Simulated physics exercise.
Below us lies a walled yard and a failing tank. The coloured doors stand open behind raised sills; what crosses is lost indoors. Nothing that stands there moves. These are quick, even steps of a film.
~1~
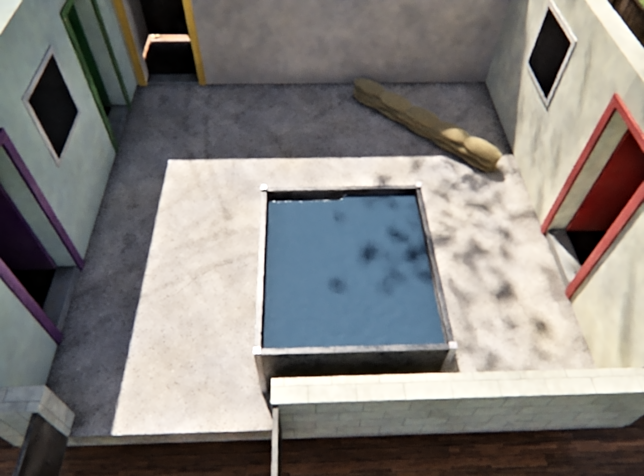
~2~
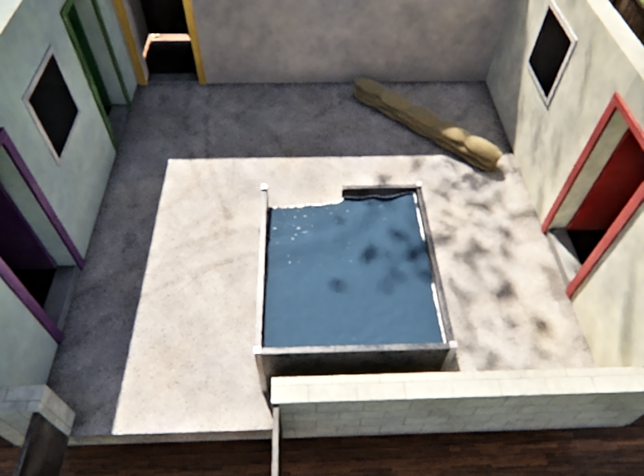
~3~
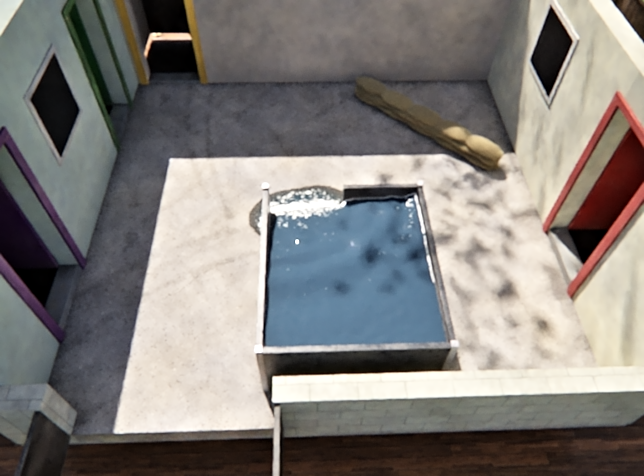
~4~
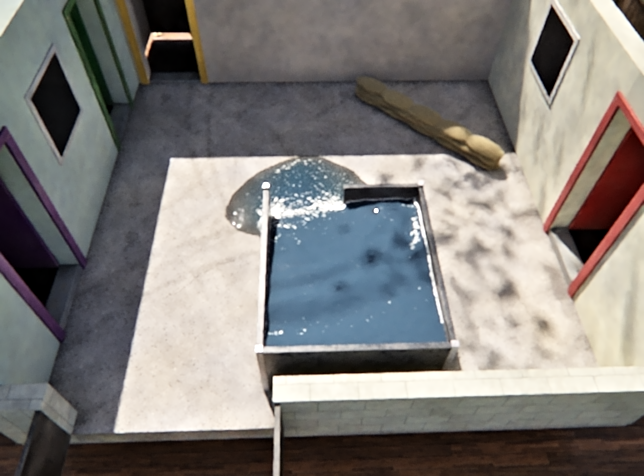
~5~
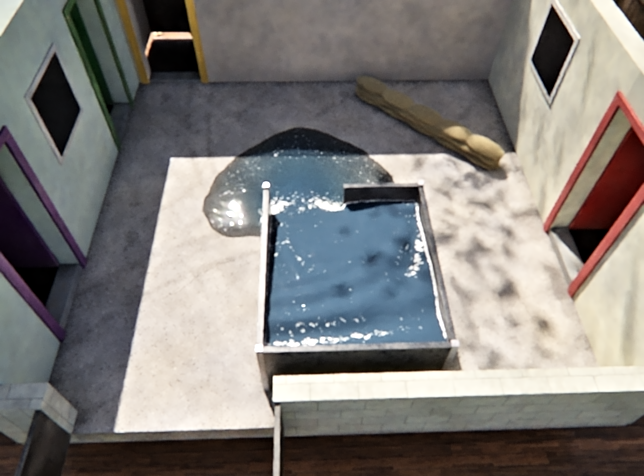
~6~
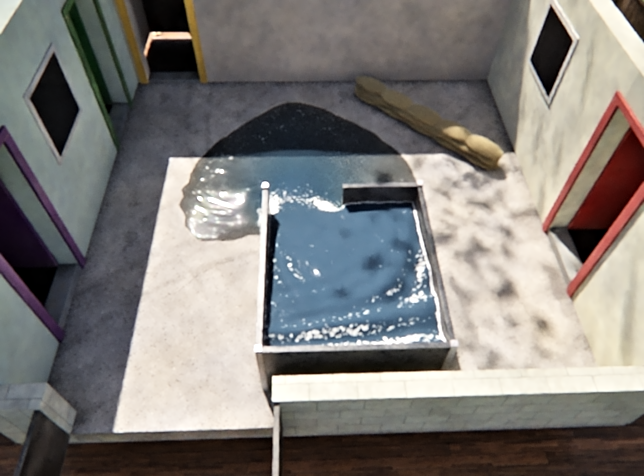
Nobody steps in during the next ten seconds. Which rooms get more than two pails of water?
In the end: The yellow door floods; the red door holds within the limit; the green door floods; the purple door holds within the limit.
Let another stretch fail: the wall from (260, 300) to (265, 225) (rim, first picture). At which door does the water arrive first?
It is the door marked purple.
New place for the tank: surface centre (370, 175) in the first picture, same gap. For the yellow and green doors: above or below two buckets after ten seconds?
One by one: The yellow one lets more in; the green one is over.
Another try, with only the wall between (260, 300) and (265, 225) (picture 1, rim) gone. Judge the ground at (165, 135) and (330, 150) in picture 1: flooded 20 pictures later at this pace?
In that order: Covered, dry.
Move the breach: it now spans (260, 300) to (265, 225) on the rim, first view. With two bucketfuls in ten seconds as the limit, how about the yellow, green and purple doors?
In short: Yellow door takes more; green door lets less in; purple door lets more in.
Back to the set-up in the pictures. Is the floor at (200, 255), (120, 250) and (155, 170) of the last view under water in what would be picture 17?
In that order: Free of water, no water, covered.
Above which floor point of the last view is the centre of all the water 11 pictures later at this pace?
Near (311, 209).
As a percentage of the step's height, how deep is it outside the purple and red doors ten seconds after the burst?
Near 30 and 40 in a hundred.
A moment on, water covers 40 % of the floor; the yellow door wet at the sill, nothing in, the red door not reached, the green door not reached, the purple door not reached.
Next, water covers 45 % of the floor; the yellow door over two buckets in, the red door not reached, the green door under two buckets in, the purple door not reached.
Then, water covers 60 % of the floor; the yellow door far over two buckets in, the red door not reached, the green door over two buckets in, the purple door not reached.
Later, water covers 95 % of the floor; the yellow door far over two buckets in, the red door wet at the sill, nothing in, the green door over two buckets in, the purple door wet at the sill, nothing in.
In the end, water covers 95 % of the floor; the yellow door far over two buckets in, the red door wet at the sill, nothing in, the green door over two buckets in, the purple door wet at the sill, nothing in.
